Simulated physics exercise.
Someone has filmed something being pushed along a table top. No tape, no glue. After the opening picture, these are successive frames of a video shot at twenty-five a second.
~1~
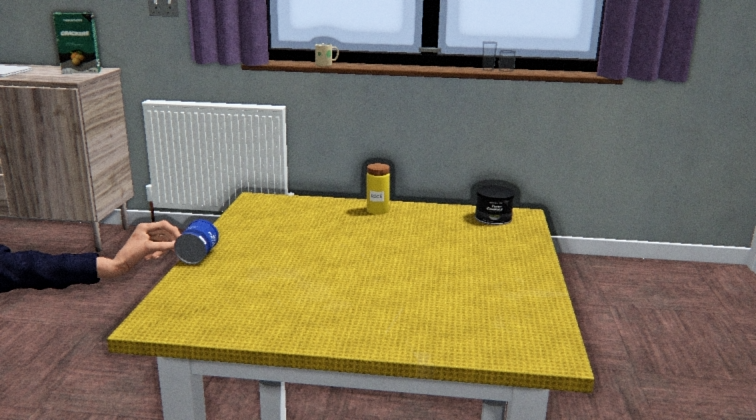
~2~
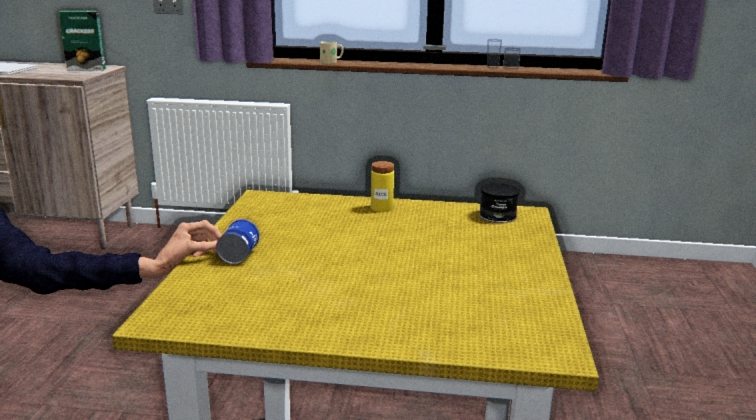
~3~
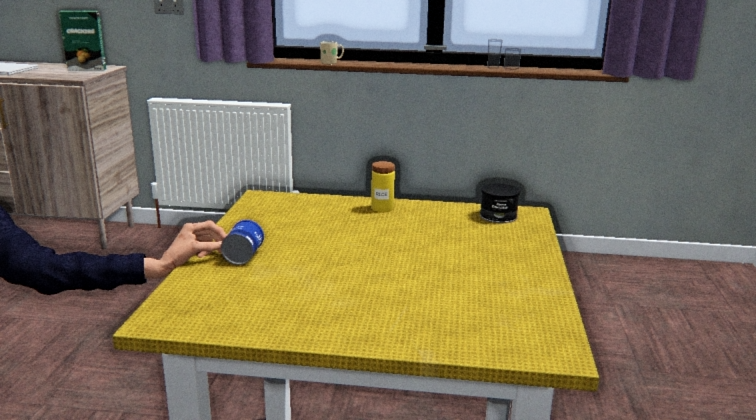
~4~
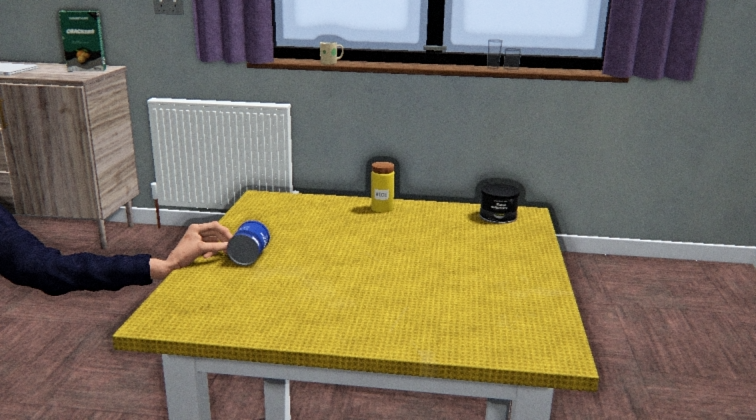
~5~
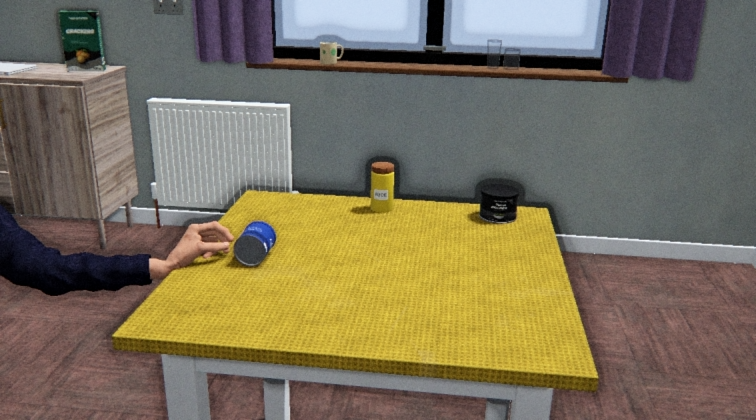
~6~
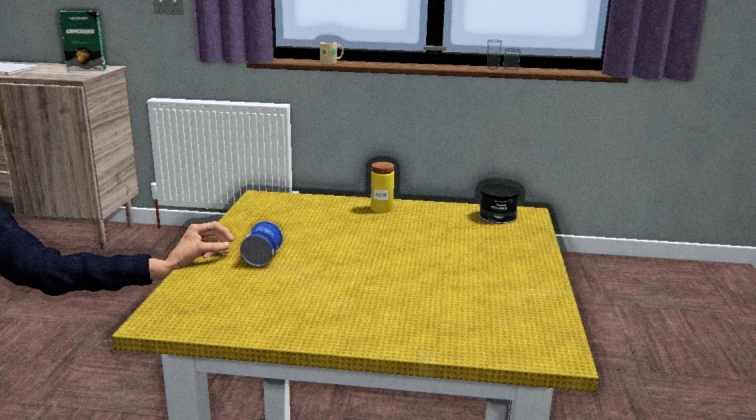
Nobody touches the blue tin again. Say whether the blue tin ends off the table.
The blue tin stays on the table.
Then, 0.20 s past the last view, blue tin displaced about its own width near (291, 246).
Then, 0.40 s past the last view, blue tin displaced well along near (316, 248).
Then, 0.80 s past the last view, blue tin displaced well along near (347, 250).
Finally, moved from the start, blue tin. Final places as the last picture's camera would see them, blue tin near (356, 250).
